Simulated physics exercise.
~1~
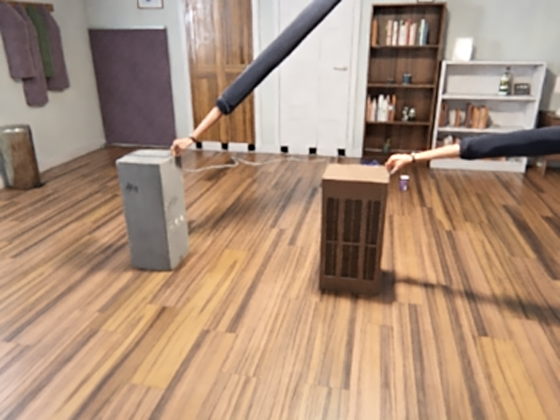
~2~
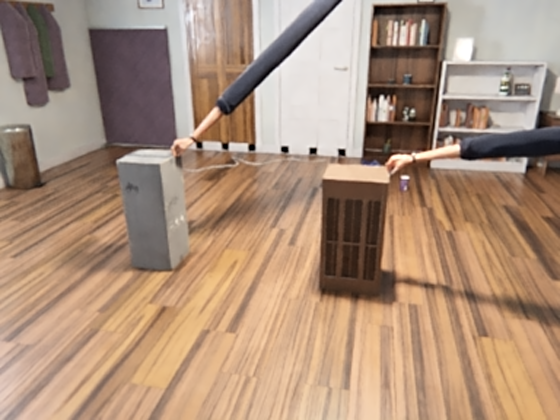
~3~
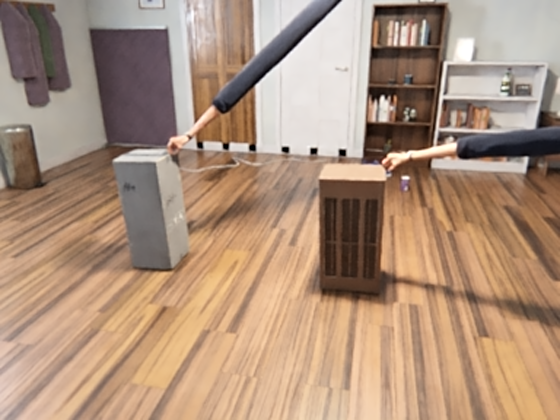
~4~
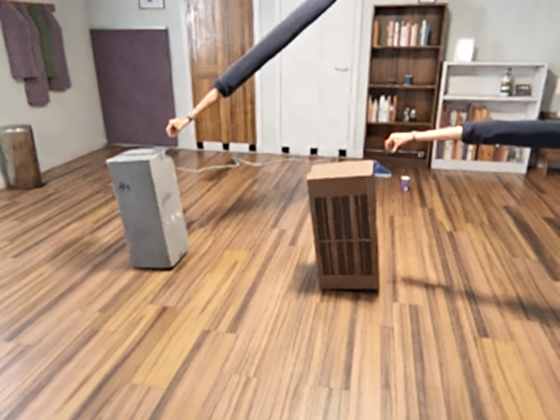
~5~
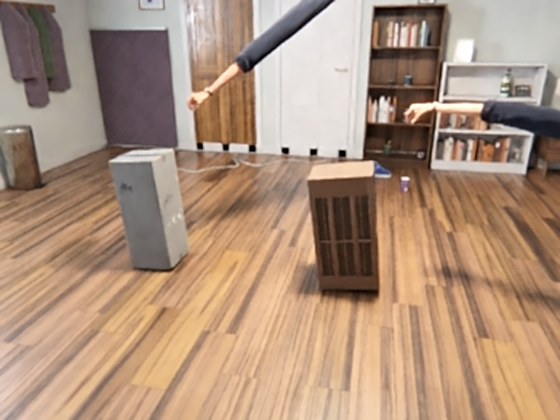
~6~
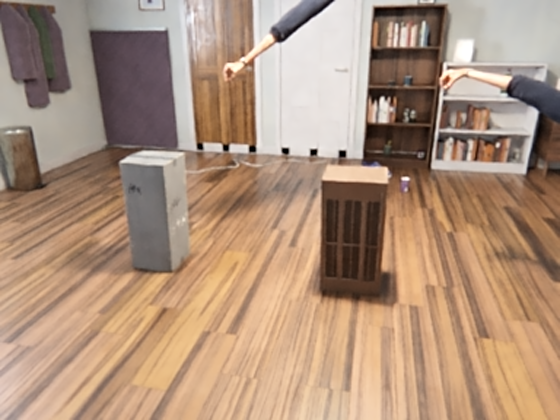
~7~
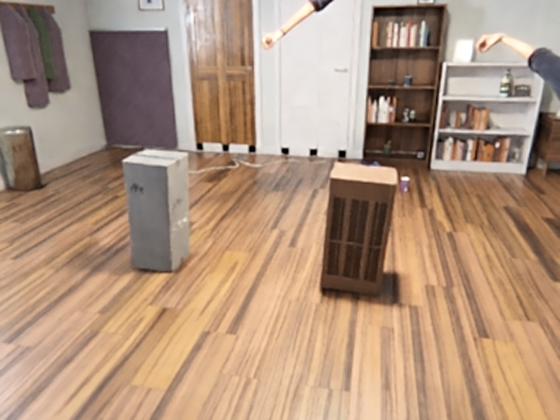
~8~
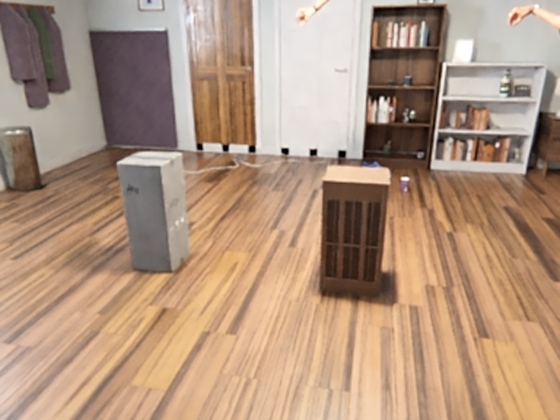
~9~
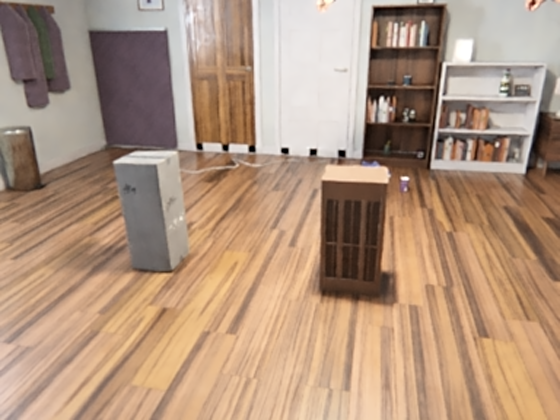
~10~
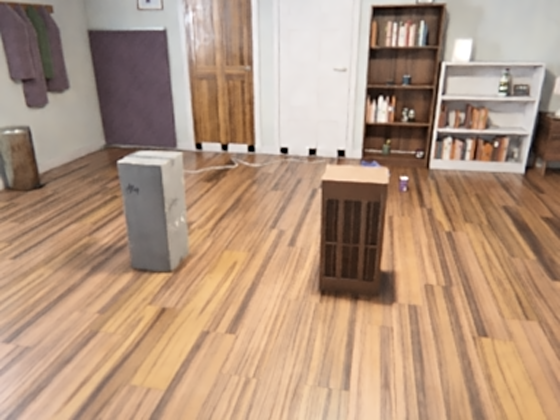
In a room with a striped wooden floor, bookshelves and doors along the back wall, a grey box stands on the left and a brown crate on the right. Two dark-sleeved arms reach in from above and from the right, each with a hand at the top edge of one of them. Both tip slightly to the left as the hands let go and draw back. Left alone, the box and the crate rock a little from side to side while the arms leave the view. The wobbling fades, and both end standing upright.
